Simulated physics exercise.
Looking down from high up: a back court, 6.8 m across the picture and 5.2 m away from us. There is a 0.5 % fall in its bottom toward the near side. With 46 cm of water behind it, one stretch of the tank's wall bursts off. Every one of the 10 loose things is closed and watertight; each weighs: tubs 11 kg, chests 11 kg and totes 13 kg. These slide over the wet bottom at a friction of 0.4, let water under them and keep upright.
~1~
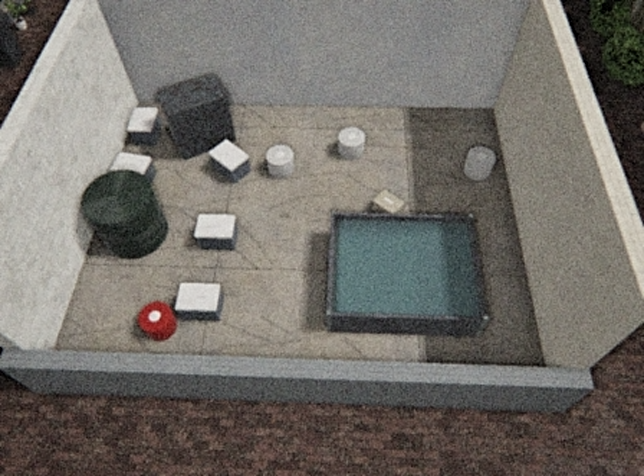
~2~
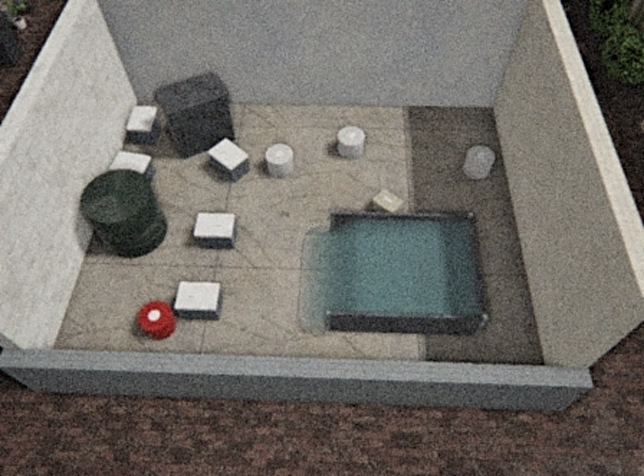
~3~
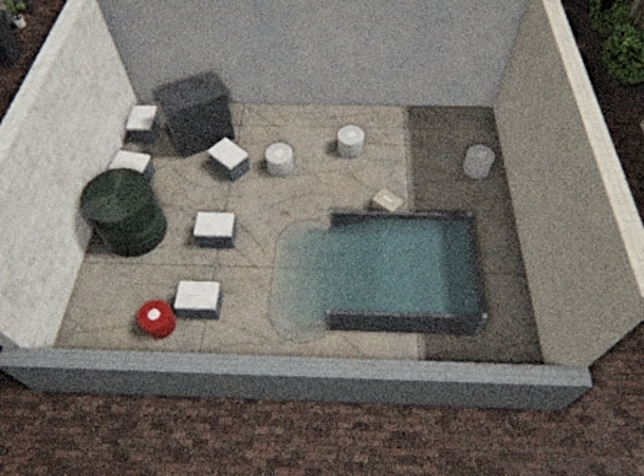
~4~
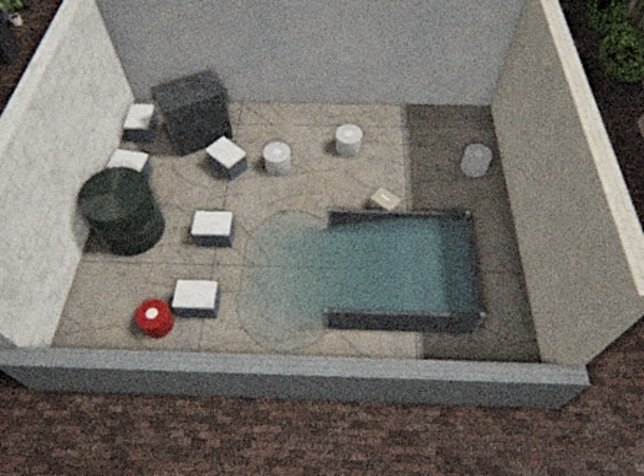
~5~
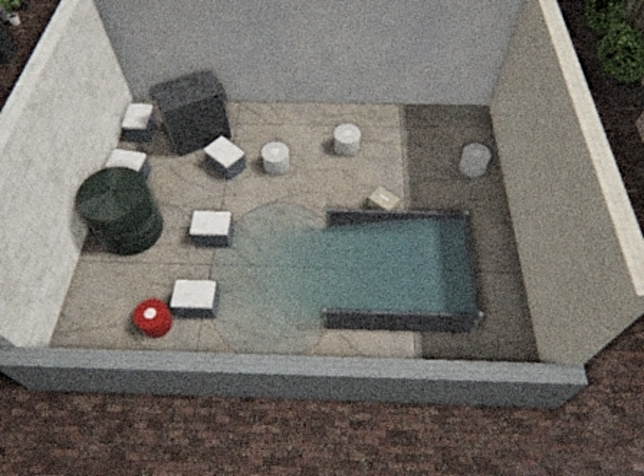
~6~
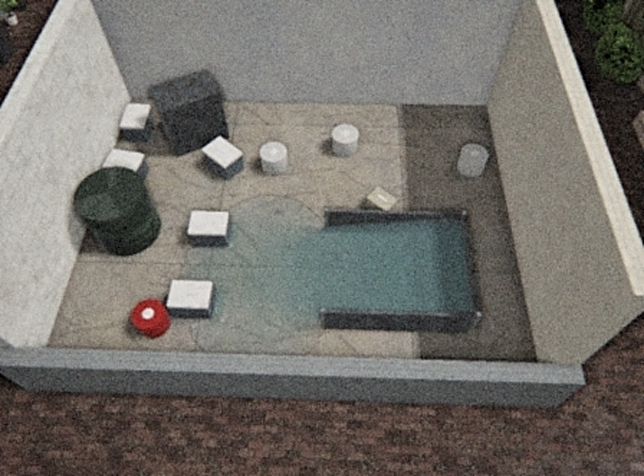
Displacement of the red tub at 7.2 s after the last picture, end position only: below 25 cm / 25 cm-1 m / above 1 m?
Somewhat dislodged.
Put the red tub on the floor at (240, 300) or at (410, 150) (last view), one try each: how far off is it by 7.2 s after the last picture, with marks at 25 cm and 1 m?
Well, the first time it covers a big distance, and the second time it keeps still.
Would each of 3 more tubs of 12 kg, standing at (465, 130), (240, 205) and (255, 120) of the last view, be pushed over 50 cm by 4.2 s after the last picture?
Respectively: Smaller, greater, smaller.
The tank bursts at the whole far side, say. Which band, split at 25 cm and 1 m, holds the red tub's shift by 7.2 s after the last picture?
If that happened, the red tub does not really move.
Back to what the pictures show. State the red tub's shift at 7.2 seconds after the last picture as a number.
Around 60 cm from where it started.
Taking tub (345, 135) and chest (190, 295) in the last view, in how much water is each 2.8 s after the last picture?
Depths: Near 0 cm, then near 24 cm.
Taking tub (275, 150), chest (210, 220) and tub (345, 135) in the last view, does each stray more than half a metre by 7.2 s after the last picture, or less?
First one went too far, second one went too far, third one stayed inside.
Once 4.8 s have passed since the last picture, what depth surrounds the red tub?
Roughly 12 cm deep.
Then, 0.9 s after the last picture the red tub is near (129, 318), 0.3 m from its start, aground; 0 afloat.
Then, 2.8 s after the last picture the red tub is near (60, 301), 1.2 m from its start, afloat; 4 afloat.
Then, 4.8 s after the last picture the red tub is near (84, 311), 0.9 m from its start, afloat; 4 afloat.
Then, 7.2 s after the last picture the red tub is near (129, 283), 0.6 m from its start, aground; 5 afloat.
